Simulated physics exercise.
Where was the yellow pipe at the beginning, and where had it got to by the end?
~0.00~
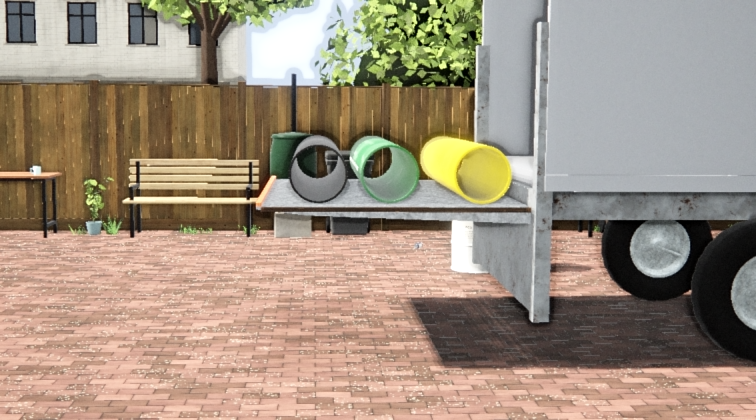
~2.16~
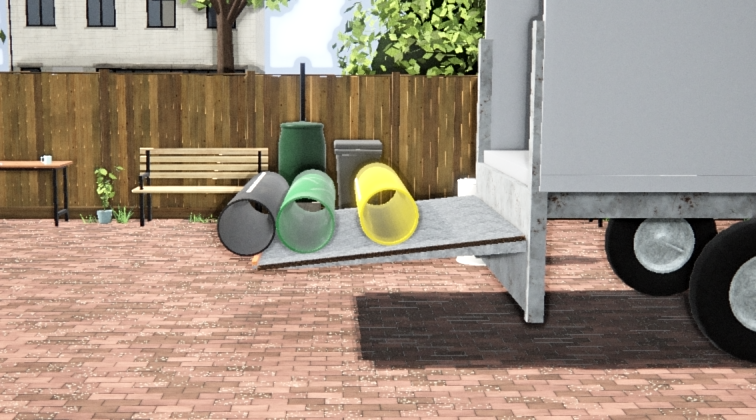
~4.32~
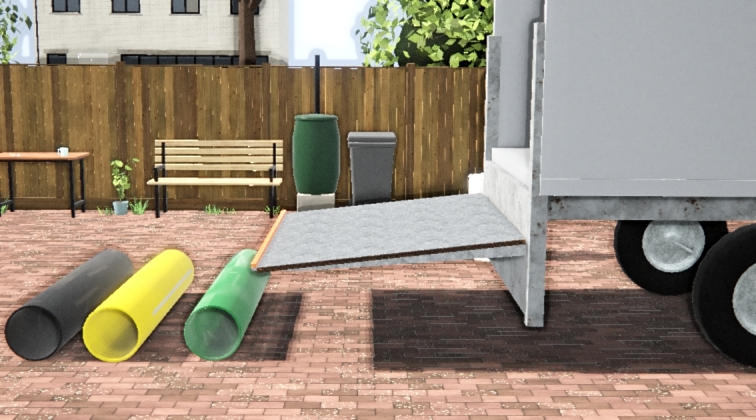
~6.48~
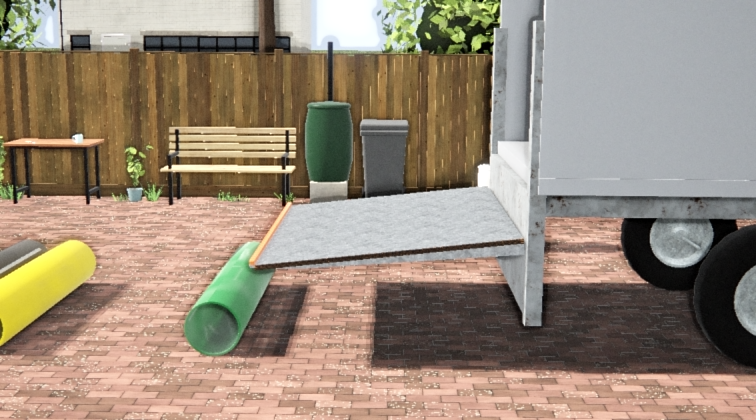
At the beginning the yellow pipe sat on the raised tail-lift, nearest the lorry. By the end it was down on the bricks at the far left, beside the dark pipe.
